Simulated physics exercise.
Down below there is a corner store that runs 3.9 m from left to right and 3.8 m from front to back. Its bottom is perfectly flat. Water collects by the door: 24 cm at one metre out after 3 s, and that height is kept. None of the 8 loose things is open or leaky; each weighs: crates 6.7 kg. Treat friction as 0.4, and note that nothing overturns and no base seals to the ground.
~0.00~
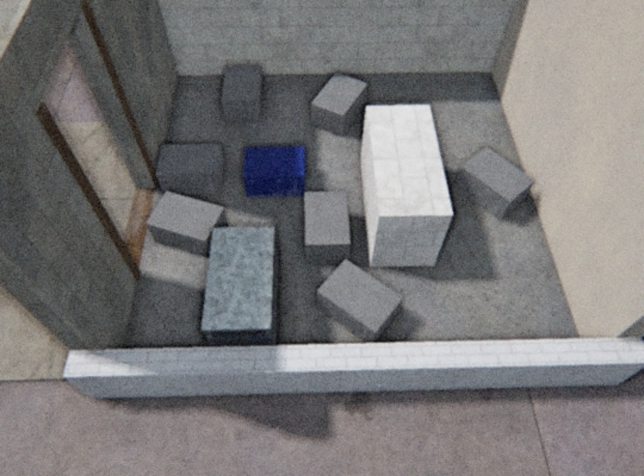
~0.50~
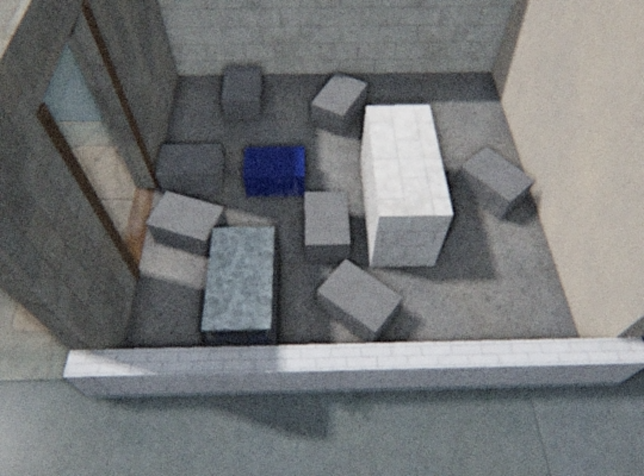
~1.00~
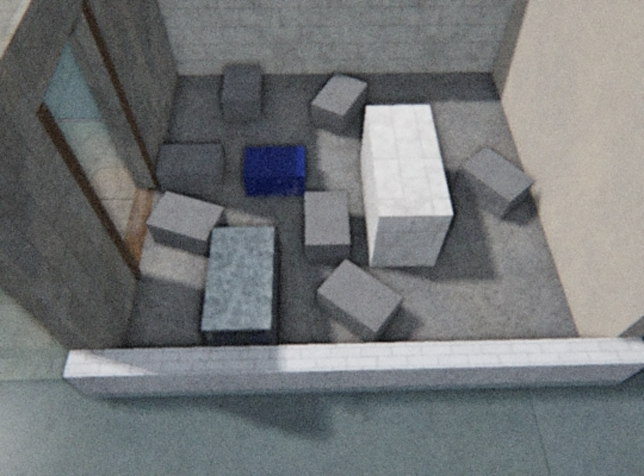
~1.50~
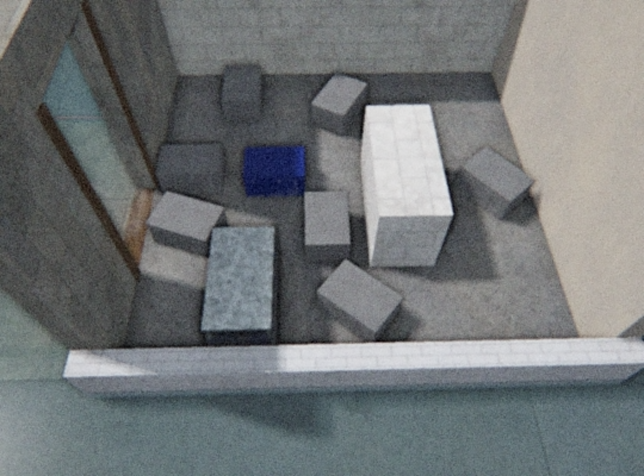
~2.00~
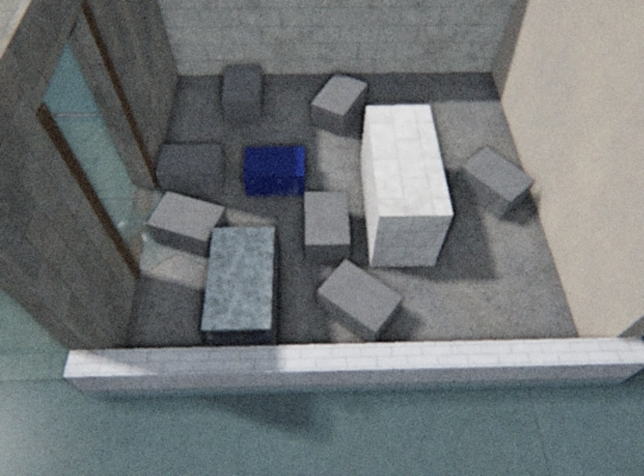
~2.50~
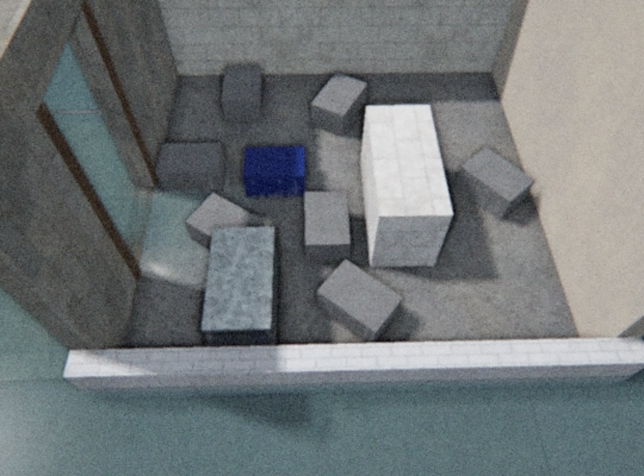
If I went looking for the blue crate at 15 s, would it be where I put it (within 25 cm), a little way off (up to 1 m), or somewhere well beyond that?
You would find it well beyond that.
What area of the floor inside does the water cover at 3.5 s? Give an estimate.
Some 4.0 m2 of it.
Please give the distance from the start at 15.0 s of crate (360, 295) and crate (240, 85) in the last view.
One is off by 140 cm, the other by 50 cm, in the order asked.
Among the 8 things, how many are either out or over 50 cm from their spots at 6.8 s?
I make it 6.
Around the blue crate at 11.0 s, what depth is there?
8 cm or so.
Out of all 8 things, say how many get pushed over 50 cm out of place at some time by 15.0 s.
The tally stands at 8.
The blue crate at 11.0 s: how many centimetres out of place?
Around 200 cm from the start by that time.
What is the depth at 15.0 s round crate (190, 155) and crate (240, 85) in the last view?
First roughly 12 cm, second roughly 9 cm.
After 3.5 s the blue crate is near (306, 144), 0.4 m from its start, aground; 1 afloat.
After 6.8 s the blue crate is near (497, 107), 2.5 m from its start, aground; 3 afloat.
After 11.0 s the blue crate is near (423, 95), 1.8 m from its start, afloat; 8 afloat.
After 15.0 s the blue crate is near (473, 117), 2.1 m from its start, afloat; 8 afloat.
